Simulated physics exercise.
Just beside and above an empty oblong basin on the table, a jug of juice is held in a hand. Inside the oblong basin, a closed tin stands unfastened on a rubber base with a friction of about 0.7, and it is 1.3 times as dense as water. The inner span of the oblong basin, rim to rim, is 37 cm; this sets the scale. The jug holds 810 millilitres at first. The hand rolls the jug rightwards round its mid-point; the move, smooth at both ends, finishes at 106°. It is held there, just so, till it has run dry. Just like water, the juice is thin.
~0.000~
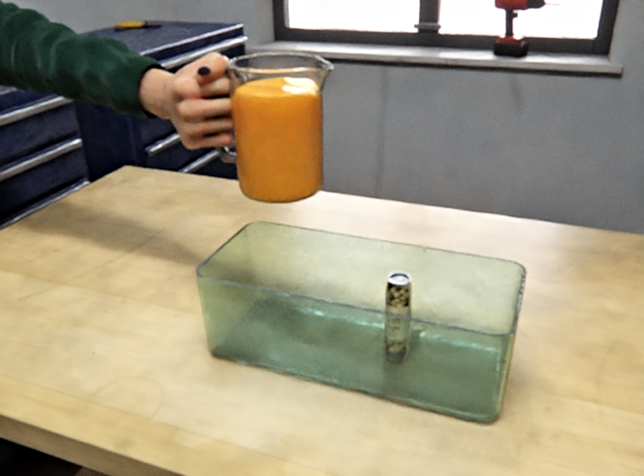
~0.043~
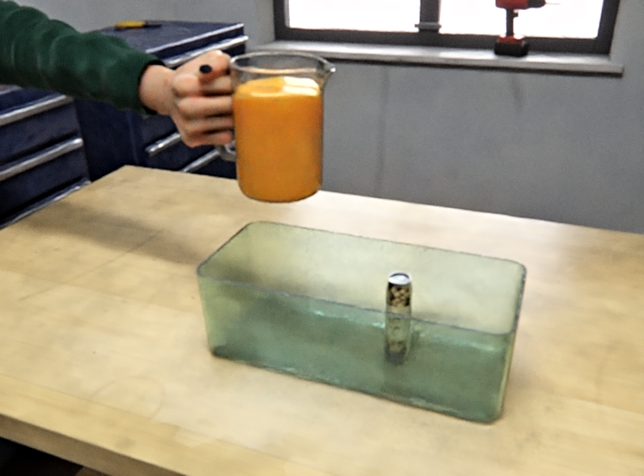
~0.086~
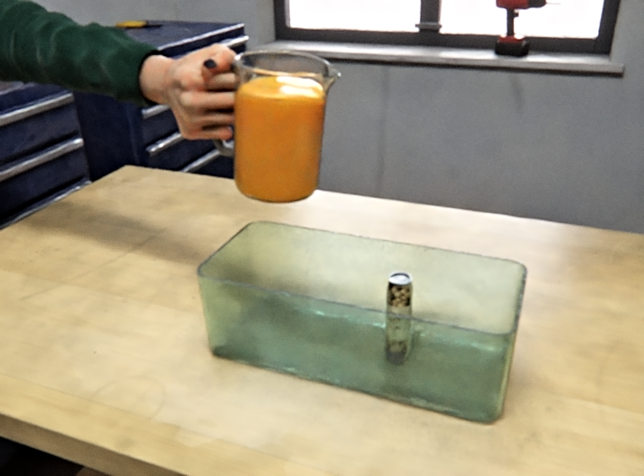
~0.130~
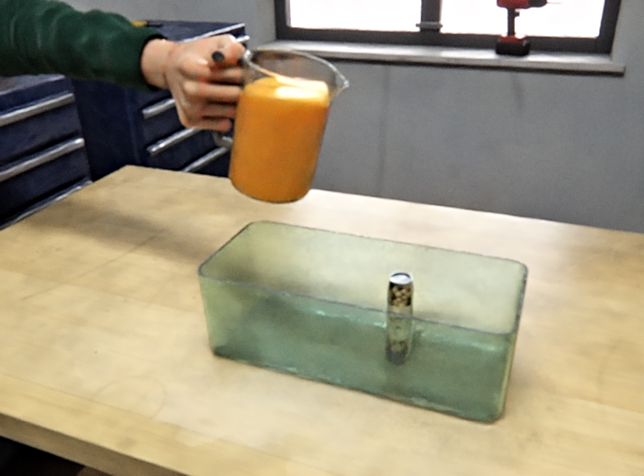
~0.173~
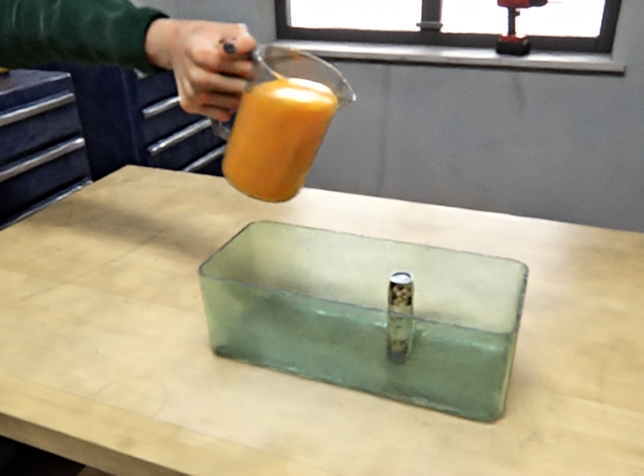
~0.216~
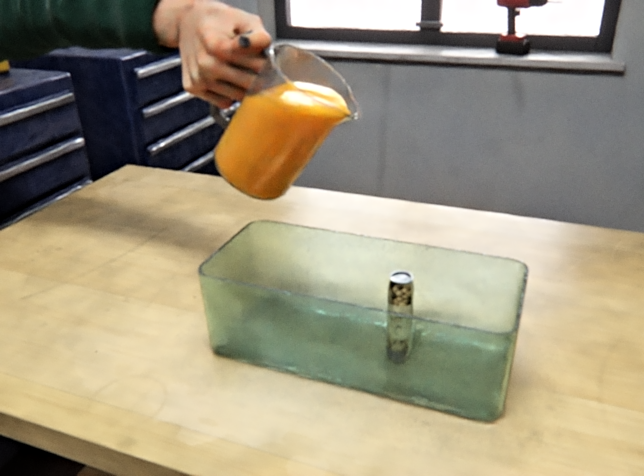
A hand in a dark green sleeve grips a glass jug of orange juice at upper left, seen from slightly above a pale wooden table in a workshop with blue drawers and a grey wall. Below sits a greenish clear oblong basin with a small patterned tin standing inside it. The hand gradually rolls the jug rightwards, its spout lowering, while the camera stays still.
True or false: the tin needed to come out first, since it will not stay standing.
True.
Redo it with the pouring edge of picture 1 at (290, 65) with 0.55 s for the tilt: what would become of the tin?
Result: Tin upright.
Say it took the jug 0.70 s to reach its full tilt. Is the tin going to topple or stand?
In that case the tin overturns.
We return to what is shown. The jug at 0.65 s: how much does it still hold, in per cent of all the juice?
About 24 percent.
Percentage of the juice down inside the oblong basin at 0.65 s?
Some 52 percent.
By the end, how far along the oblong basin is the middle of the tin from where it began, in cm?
About 7.5 cm.
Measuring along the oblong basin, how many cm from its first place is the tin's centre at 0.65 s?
Roughly 0 cm.
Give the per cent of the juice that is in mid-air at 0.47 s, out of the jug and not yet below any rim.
26 %.
Then, 0.47 s in, the tilt is 100° and 67 per cent is still to pour; the tin stands where it began.
Then, 0.65 s in, the tilt is 106° and 24 per cent is still to pour; the tin stands where it began.
Then, 0.84 s in, the tilt is 106° and 6 per cent is still to pour; the tin lies on its side.
Then, 1.05 s in, the tilt is 106° and 1 per cent is still to pour; the tin lies on its side.
Finally, the tin lies on its side.
